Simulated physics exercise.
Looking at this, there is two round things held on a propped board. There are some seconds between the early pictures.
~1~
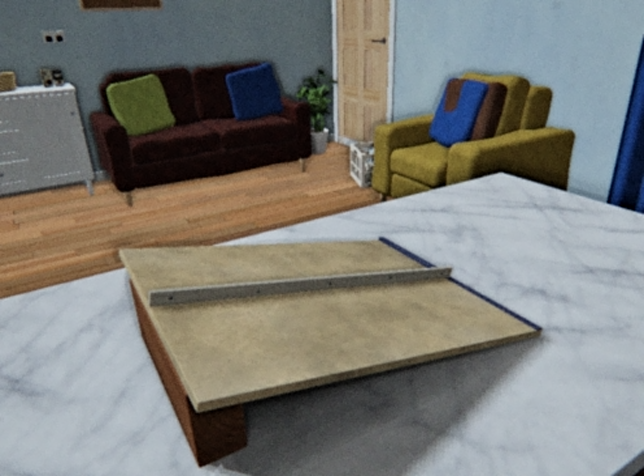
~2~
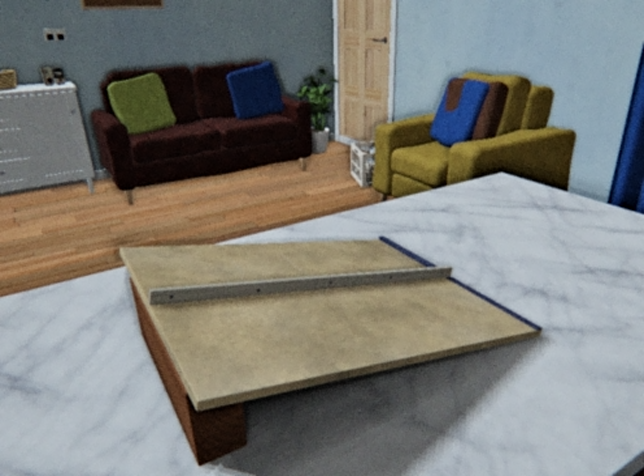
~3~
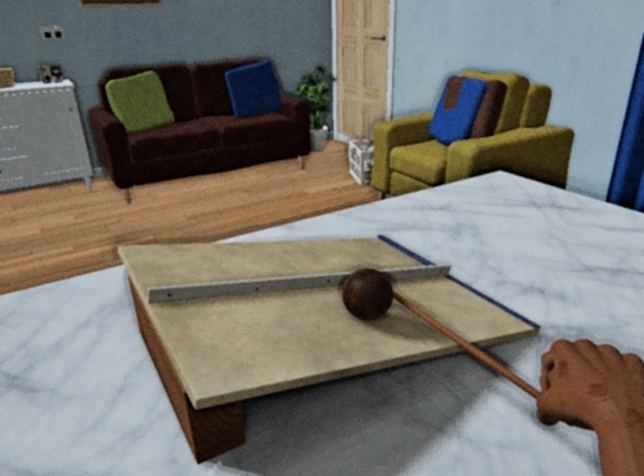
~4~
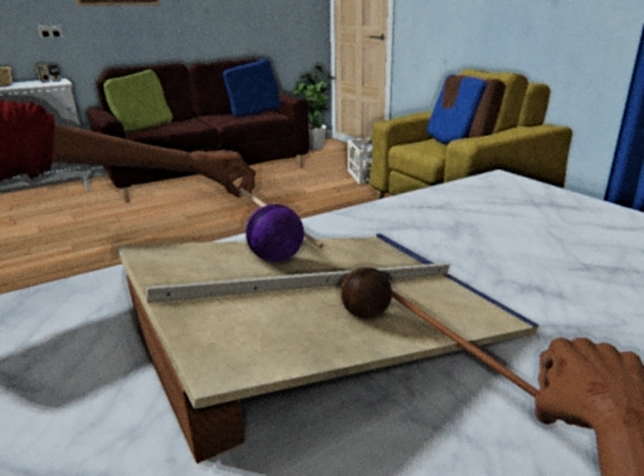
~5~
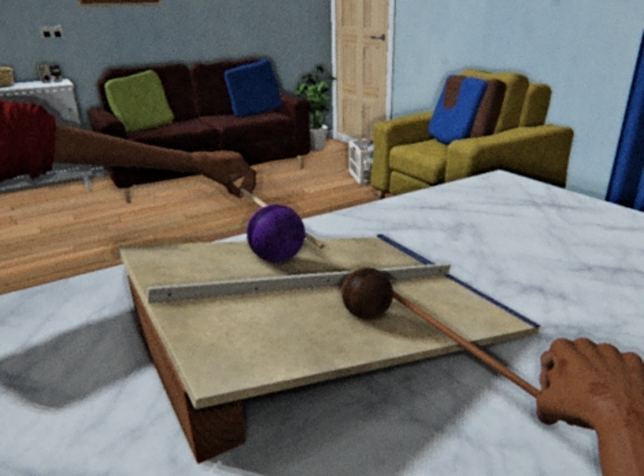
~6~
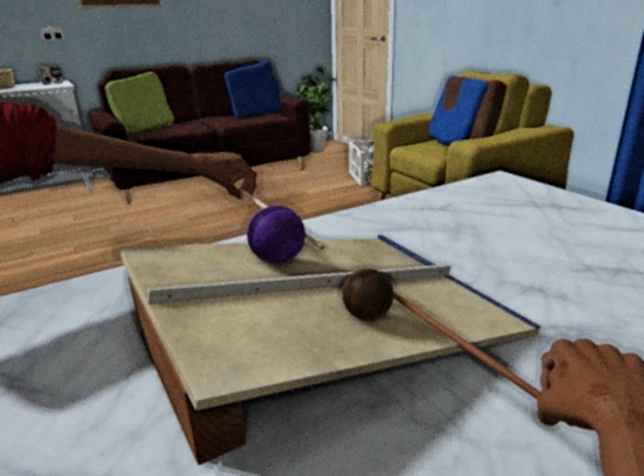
In a living room, hands with sticks hold a brown ball, then a purple one, on a sloped board.
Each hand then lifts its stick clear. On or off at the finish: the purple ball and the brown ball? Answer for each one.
Taking them one at a time, the purple ball gets past the barrier and the brown ball gets past the barrier.
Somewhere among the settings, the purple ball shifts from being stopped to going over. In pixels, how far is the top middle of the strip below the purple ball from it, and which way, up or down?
8 pixels or so, going up.
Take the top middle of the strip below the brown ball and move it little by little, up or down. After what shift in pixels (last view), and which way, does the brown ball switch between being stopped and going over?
Up by around 8 pixels.
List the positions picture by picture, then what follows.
In the first frame, board (328, 286).
In the second frame, board (328, 285).
In the third frame, board (327, 284).
In the fourth frame, held back by the sticks; brown ball (366, 293); board (326, 283).
In the fifth frame, held back by the sticks; purple ball (276, 234); board (327, 283).
In the sixth frame, held back by the sticks; purple ball (277, 235); brown ball (368, 294); board (327, 284).
Then, 0.64 s after the last picture, purple ball rolling on the board near (403, 232); brown ball off the board near (497, 278).
Then, 1.16 s after the last picture, purple ball off the board near (536, 202); brown ball off the board near (635, 231).
By the end, the purple ball rolls off the board; the brown ball rolls off the board.
